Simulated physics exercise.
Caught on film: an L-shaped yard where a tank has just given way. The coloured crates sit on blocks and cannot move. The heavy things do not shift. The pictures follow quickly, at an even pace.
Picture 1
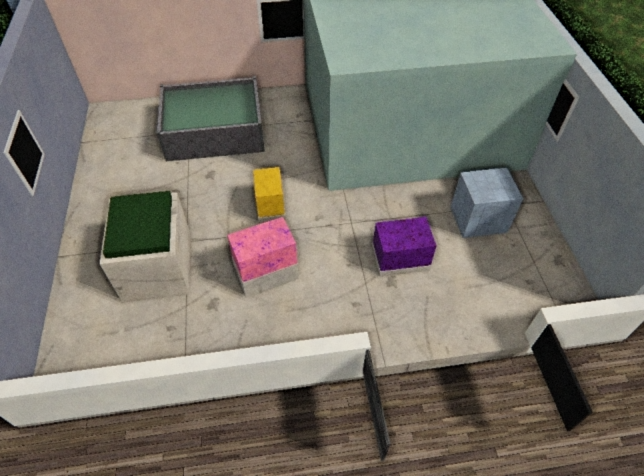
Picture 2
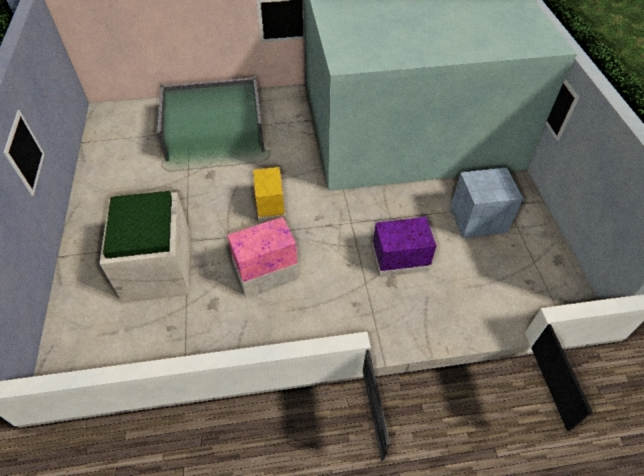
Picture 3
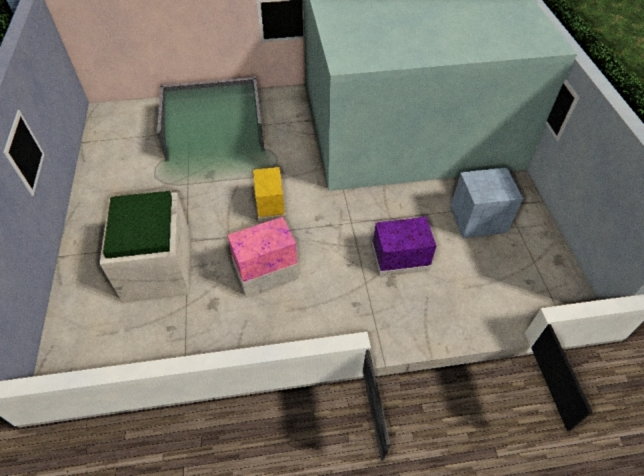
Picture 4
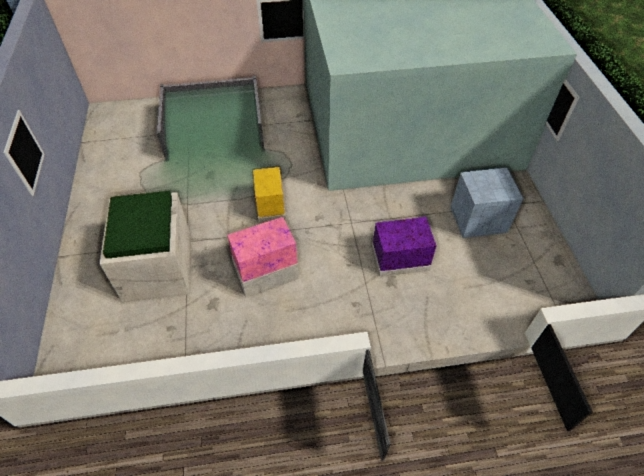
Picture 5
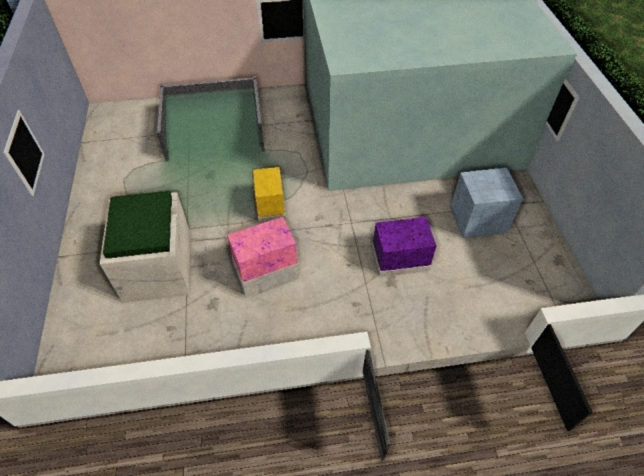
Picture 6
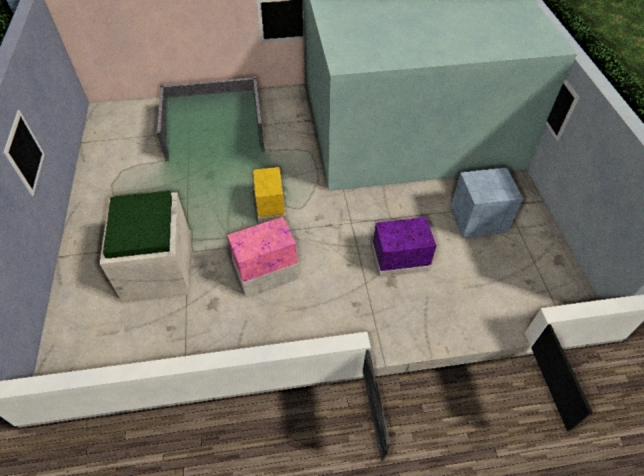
In a walled yard with scattered blocks, a dark-rimmed tank of green water stands whole near the back wall. Its front side gives way, and water pours out onto the pale paving, spreading forward and sideways in a thin, rounded sheet around the yellow block and towards the green-topped one.
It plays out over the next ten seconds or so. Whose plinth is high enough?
In the end: The yellow crate is soaked; the purple crate keeps dry; the pink crate keeps dry.
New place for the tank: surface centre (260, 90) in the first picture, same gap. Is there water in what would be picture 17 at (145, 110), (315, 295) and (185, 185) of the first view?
One after the other: Dry, under water, under water.
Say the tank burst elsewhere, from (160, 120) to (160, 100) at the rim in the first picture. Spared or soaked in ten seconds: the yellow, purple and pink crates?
In short: The yellow crate escapes it, the purple crate is safe, the pink crate remains dry.
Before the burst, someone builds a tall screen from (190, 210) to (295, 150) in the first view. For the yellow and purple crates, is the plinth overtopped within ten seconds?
Then: Yellow is safe, purple remains dry.
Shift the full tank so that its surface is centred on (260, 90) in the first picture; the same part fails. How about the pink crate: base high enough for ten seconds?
The pink crate remains dry.
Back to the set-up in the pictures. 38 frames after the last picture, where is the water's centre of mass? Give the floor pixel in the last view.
I would point to (236, 239).
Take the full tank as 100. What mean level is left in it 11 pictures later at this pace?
Near 22 in a hundred.
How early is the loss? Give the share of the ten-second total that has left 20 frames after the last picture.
Some 0 per cent.
A moment on, water covers 25 % of the floor; the yellow crate water round its plinth, the purple crate not reached, the pink crate water round its plinth.
Next, water covers 40 % of the floor; the yellow crate water round its plinth, the purple crate water round its plinth, the pink crate water round its plinth.
Then, water covers 65 % of the floor; the yellow crate water round its plinth, the purple crate water round its plinth, the pink crate water round its plinth.
Later, water covers 90 % of the floor; the yellow crate water round its plinth, the purple crate water round its plinth, the pink crate water round its plinth.
In the end, water covers 100 % of the floor; the yellow crate was topped, the purple crate stayed above the water, the pink crate stayed above the water.
